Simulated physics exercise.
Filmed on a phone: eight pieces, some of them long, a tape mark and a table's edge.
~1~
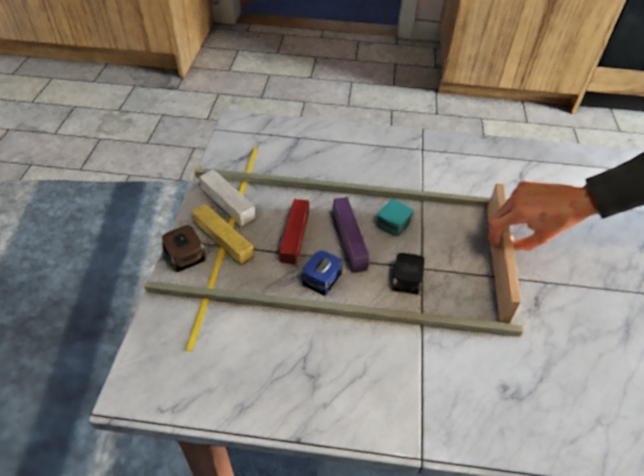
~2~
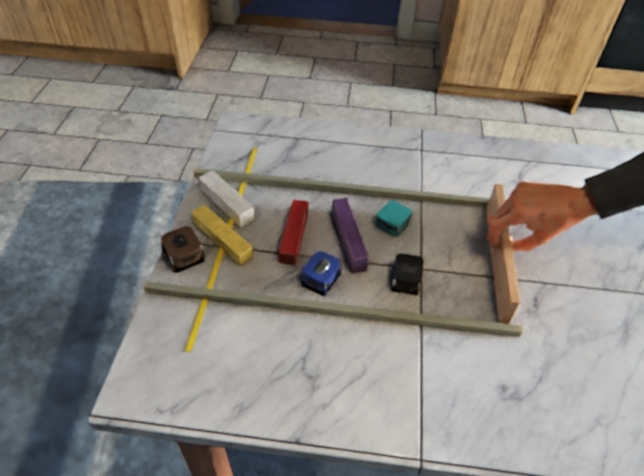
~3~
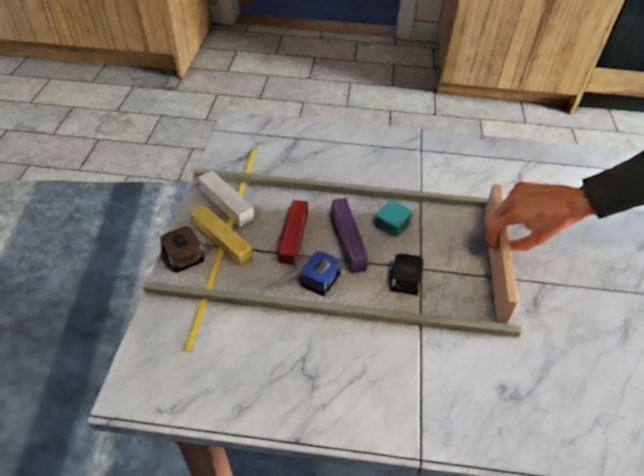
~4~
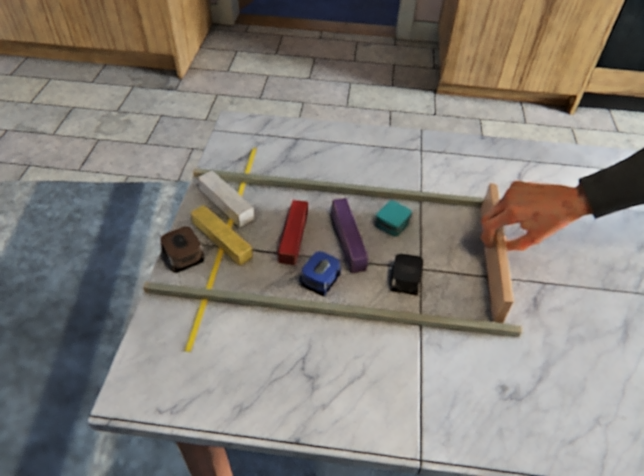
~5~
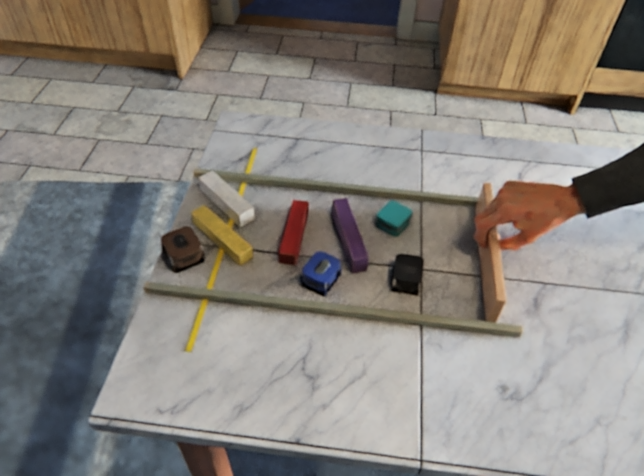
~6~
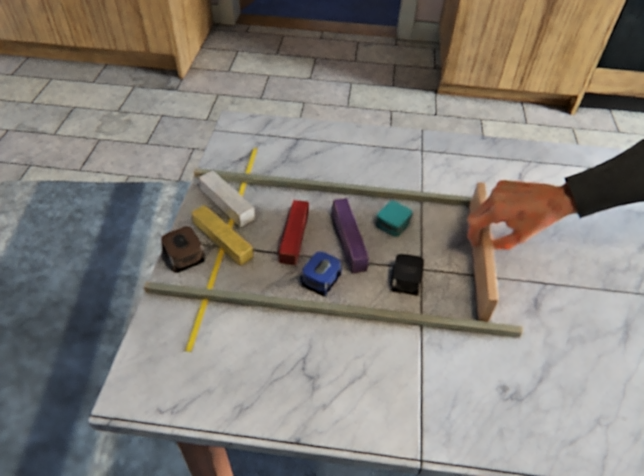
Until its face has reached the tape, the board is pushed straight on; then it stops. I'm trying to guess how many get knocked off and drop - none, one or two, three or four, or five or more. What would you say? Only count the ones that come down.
Three to four.
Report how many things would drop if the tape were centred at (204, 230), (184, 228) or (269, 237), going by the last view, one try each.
The counts would be 5, 6 and 0.
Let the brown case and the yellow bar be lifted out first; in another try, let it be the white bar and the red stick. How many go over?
Result: 1, then 1.
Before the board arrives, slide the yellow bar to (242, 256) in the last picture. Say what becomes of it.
It simply slips off.
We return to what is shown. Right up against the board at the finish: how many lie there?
Contact count: 2.
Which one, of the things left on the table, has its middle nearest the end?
The one out in front is the red stick.
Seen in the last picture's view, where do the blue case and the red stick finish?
You'll find the blue case at roughly (174, 266) and the red stick at roughly (180, 221).
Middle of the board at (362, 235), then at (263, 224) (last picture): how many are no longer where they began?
First position 4; second position 8.
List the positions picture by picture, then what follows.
The first frame shows brown case (183, 248); white bar (227, 197); yellow bar (222, 233); board (502, 249); tape (228, 232).
The second frame shows white bar (226, 198); turquoise case (394, 219).
The third frame shows yellow bar (221, 234); purple bar (349, 234).
The fourth frame shows brown case (182, 249); black case (407, 275).
The fifth frame shows white bar (226, 198); red stick (294, 231).
The sixth frame shows brown case (183, 249); white bar (227, 198); yellow bar (222, 234); board (482, 248); tape (228, 233).
A little later, none off yet; brown case at rest near (183, 249); white bar at rest near (227, 198); yellow bar at rest near (222, 234).
Next, none off yet; brown case at rest near (183, 249); white bar moving near (223, 198); yellow bar shifted a little near (211, 231).
When it is over, the number that fall off is three or four; down, yellow bar, white bar and brown case.
